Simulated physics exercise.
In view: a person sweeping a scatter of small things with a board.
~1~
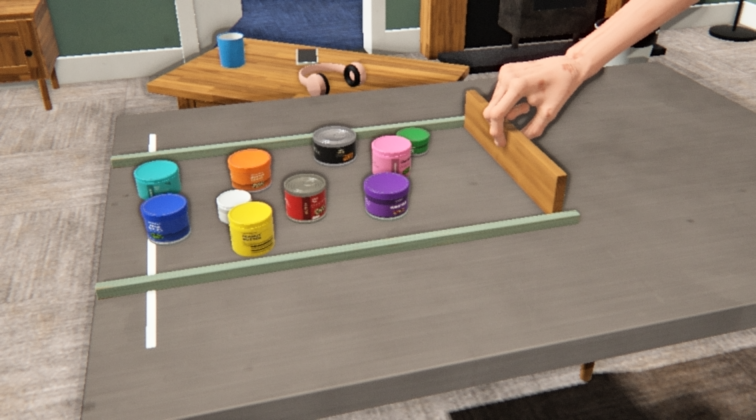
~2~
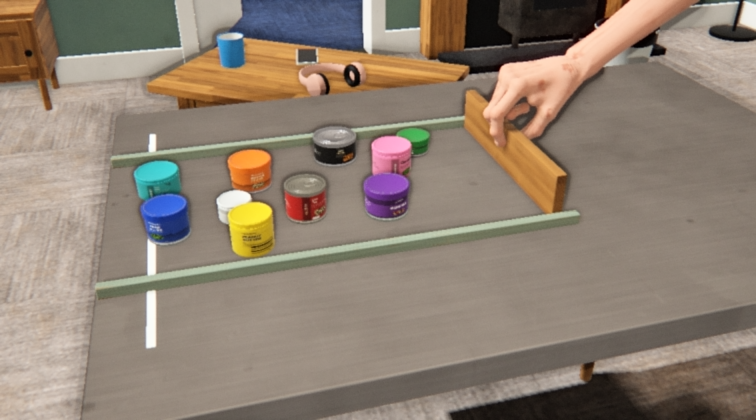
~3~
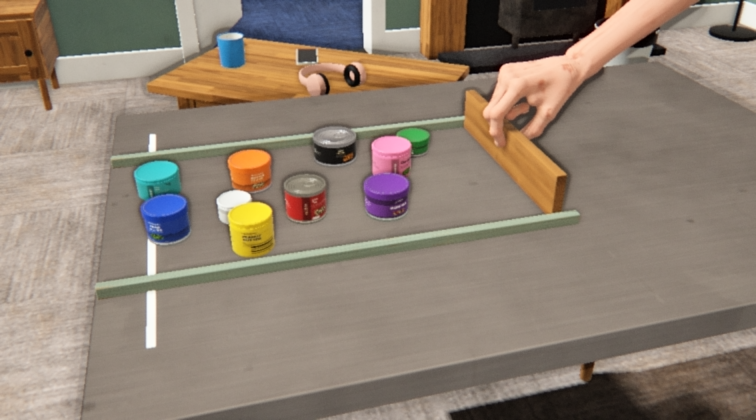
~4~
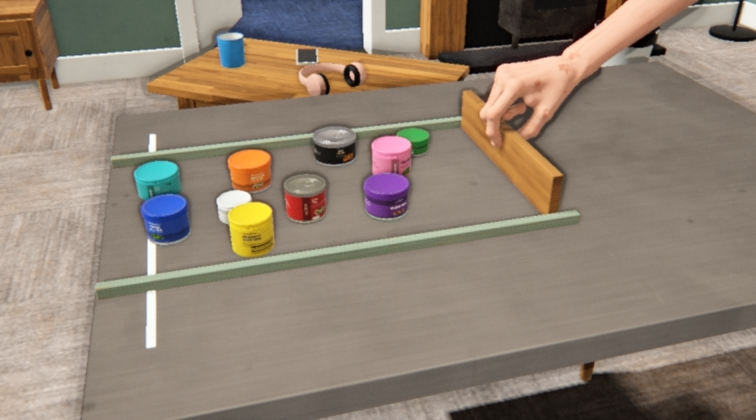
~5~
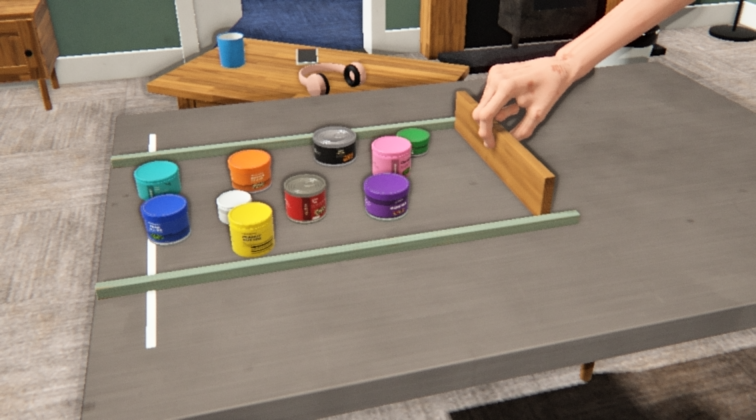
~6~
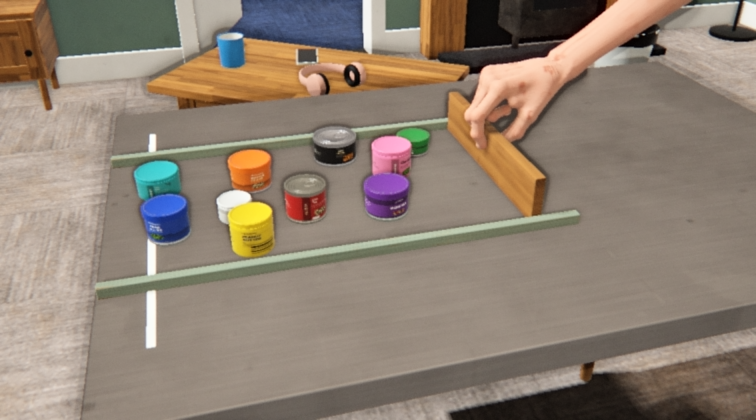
A hand reaching in from the upper right holds a wooden board upright on a grey table in a living room, seen from above at an angle. Between two pale green strips sit small tubs and tins, turquoise, blue and white at left, orange, yellow, red and black mid-table, purple, pink and green nearer the board. The board stays still, then slides slightly left, touching nothing, while the camera holds steady.
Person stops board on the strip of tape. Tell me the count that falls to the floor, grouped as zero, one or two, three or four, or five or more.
Mind you, the pieces that take the plunge come to five or more.
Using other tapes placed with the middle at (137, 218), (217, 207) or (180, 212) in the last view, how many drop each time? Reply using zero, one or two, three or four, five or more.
In turn: 5 or more, none, one to two.
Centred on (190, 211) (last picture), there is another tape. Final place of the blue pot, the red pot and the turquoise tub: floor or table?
Blue pot stays put, red pot stays put, turquoise tub goes off.
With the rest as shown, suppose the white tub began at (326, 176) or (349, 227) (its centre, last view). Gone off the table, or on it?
Results in order - down; still up.
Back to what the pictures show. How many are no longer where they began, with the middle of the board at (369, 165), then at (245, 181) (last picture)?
By the first moment it's 4, by the second it's 9.
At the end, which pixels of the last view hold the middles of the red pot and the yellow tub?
The red pot comes to rest close to (128, 212), while the yellow tub rests close to (126, 259).
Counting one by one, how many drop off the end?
That would be exactly 5.
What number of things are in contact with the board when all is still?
All in all, 5.
A little later, none off yet; turquoise tub at rest near (158, 181); blue pot at rest near (167, 220); white tub at rest near (235, 208).
When it is over, the number that fall off is five or more; down, black tin, orange tin, white tub, blue pot and turquoise tub.
